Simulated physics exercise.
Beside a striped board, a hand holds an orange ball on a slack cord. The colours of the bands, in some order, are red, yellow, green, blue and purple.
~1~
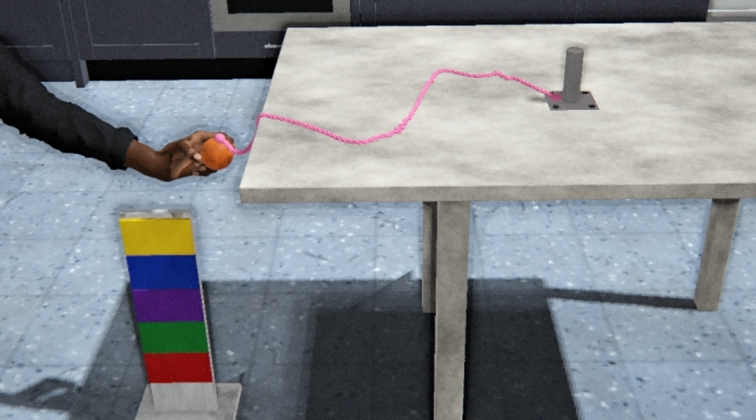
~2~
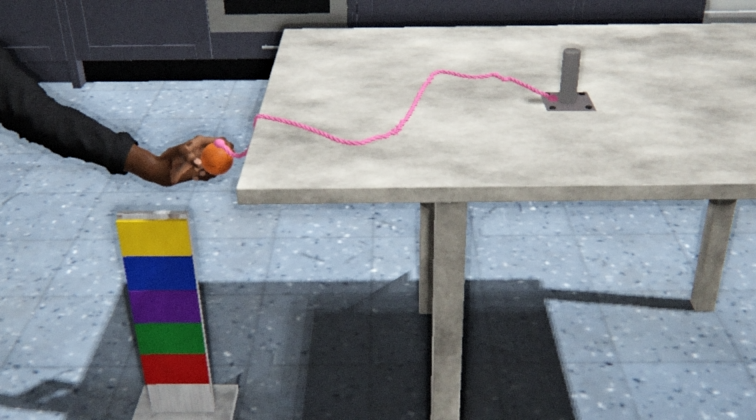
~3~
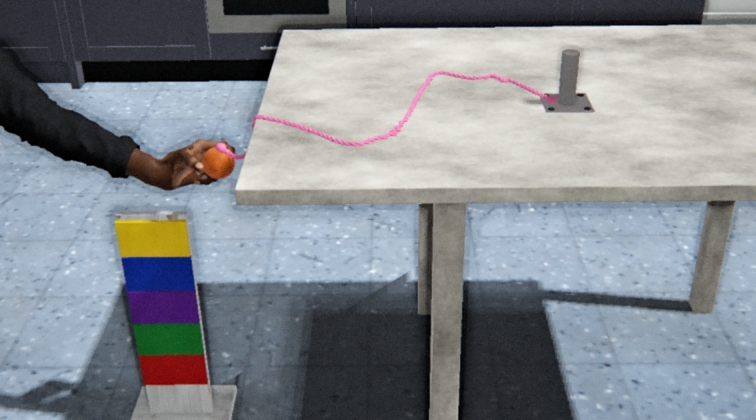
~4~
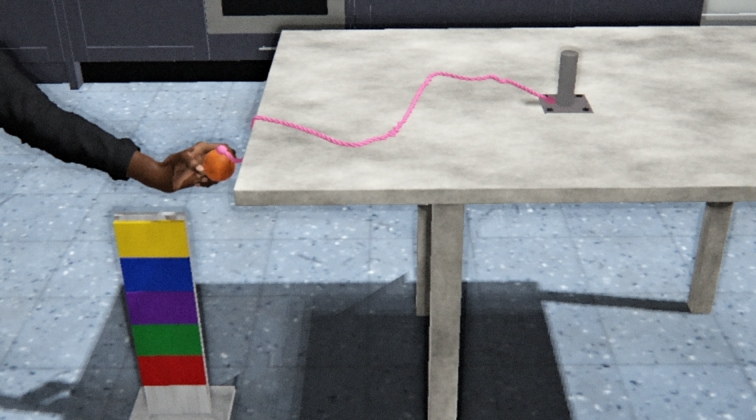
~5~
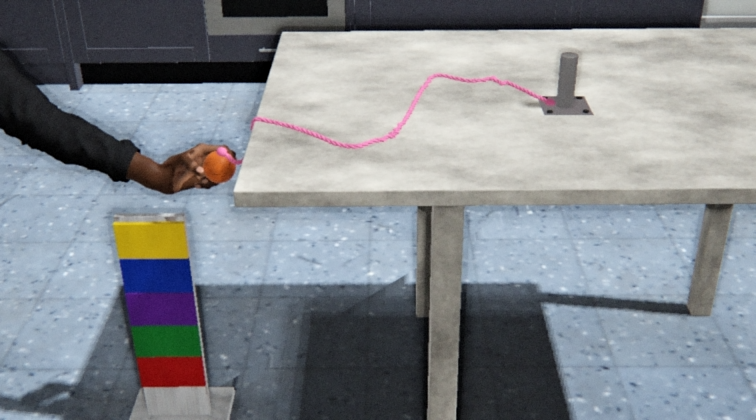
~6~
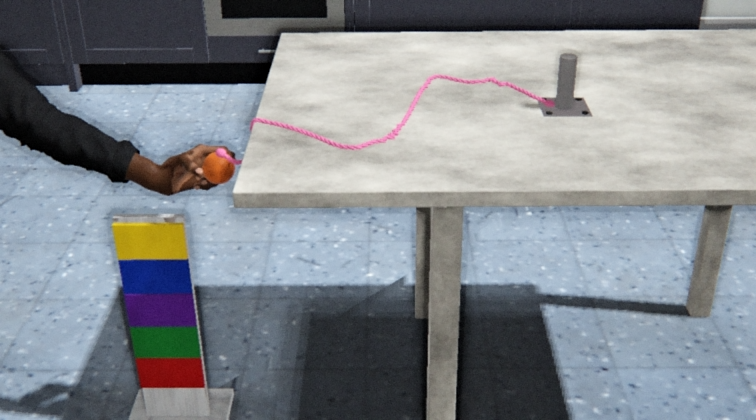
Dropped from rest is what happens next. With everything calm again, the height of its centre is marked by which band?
By the red band.
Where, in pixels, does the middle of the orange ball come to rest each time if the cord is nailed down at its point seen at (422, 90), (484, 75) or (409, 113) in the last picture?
Readings in order - (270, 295), (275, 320), (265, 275).
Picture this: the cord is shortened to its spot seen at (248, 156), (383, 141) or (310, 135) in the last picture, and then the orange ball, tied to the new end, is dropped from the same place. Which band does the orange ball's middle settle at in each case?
First cut: Green; second: No band; third: Blue.
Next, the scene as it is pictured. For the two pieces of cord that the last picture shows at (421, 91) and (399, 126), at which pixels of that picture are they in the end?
They go to (324, 104) and to (261, 132).
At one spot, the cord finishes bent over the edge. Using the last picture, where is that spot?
At (407, 116).
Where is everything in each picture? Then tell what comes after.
Orange ball (217, 154); yellow (157, 238); blue (163, 273); purple (168, 306); green (173, 339); red (178, 369), in the first frame.
Orange ball (217, 159); cord through (518, 82) (457, 75) (416, 101) (381, 137) (290, 123), in the second frame.
Orange ball (219, 163), in the third frame.
Orange ball (219, 165); cord through (515, 84) (454, 77) (414, 103) (378, 139) (288, 124), in the fourth frame.
Orange ball (220, 167), in the fifth frame.
Orange ball (219, 168); cord through (515, 87) (453, 79) (413, 106) (377, 142) (287, 127), in the sixth frame.
A little later, ball near (241, 322); level with purple.
Next, ball near (294, 344); level with red.
Later still, ball near (273, 360); level with red.
When it is over, ball near (281, 358); level with red. At red.
